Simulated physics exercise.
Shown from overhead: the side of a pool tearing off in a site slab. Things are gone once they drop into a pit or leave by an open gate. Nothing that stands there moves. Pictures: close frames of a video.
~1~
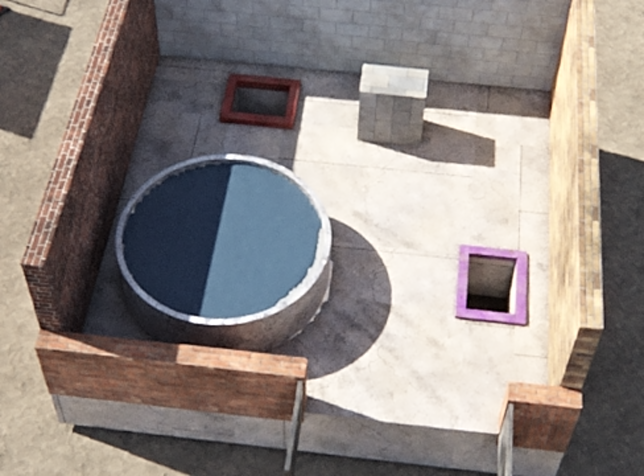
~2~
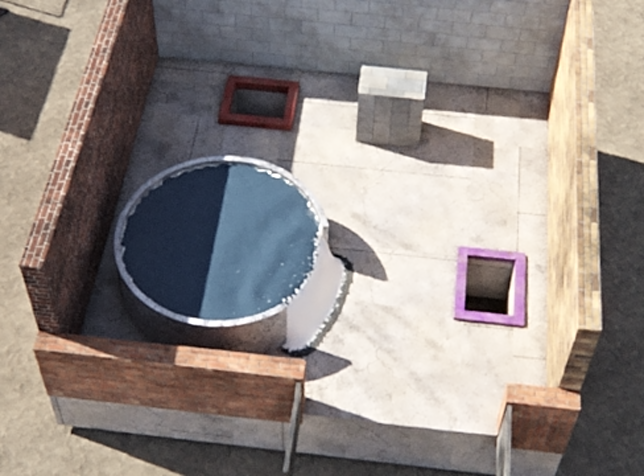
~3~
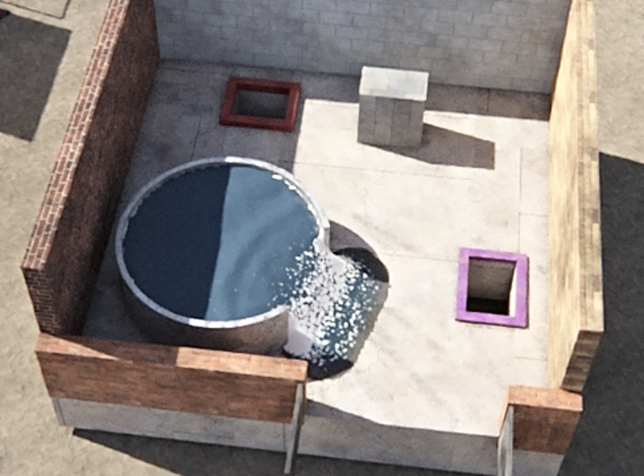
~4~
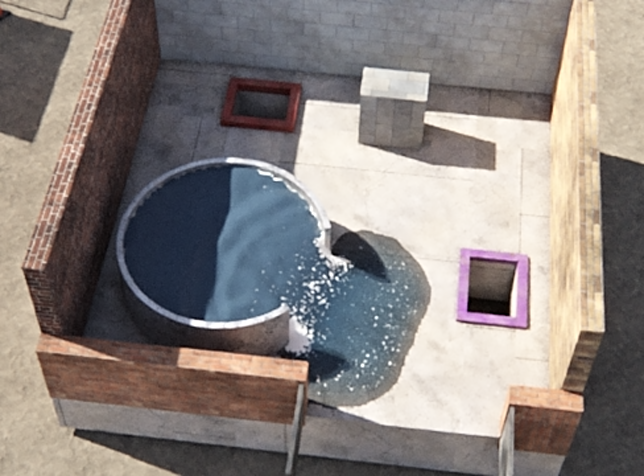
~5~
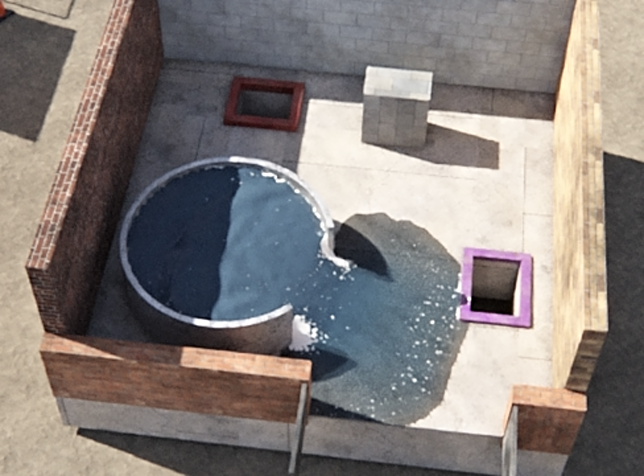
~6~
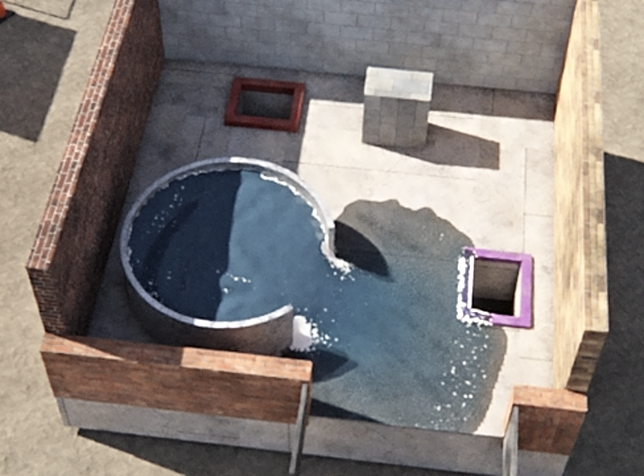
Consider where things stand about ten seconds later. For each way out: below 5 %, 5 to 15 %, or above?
In order: The gate clears fifteen per cent, the purple pit clears fifteen per cent, the red pit never reaches five per cent.
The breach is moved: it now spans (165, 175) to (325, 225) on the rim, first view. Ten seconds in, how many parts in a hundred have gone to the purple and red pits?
In per cent: Purple 8, red 20.
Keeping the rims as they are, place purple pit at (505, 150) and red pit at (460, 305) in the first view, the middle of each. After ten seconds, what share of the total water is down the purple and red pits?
Per cent by pit - purple: 6 / red: 14.
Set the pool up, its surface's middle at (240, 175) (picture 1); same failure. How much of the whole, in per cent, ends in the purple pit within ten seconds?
Result, purple pit: 25 percent after ten seconds.
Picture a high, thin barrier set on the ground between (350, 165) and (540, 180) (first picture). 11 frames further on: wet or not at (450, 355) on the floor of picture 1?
Answer: Wet.
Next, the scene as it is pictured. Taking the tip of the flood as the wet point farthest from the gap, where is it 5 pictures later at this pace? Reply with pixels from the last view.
At about (548, 201).
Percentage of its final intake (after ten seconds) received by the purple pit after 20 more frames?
Around 60 in a hundred.
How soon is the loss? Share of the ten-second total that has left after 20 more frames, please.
Close to 50 %.
A moment on, water covers 35 % of the floor; the gate 4 %, the purple pit 3 %, the red pit 0 %.
Next, water covers 35 % of the floor; the gate 11 %, the purple pit 7 %, the red pit 0 %.
Then, water covers 45 % of the floor; the gate 20 %, the purple pit 12 %, the red pit 0 %.
Later, water covers 60 % of the floor; the gate 32 %, the purple pit 18 %, the red pit 0 %.
In the end, water covers 80 % of the floor; the gate 43 %, the purple pit 19 %, the red pit 0 %.
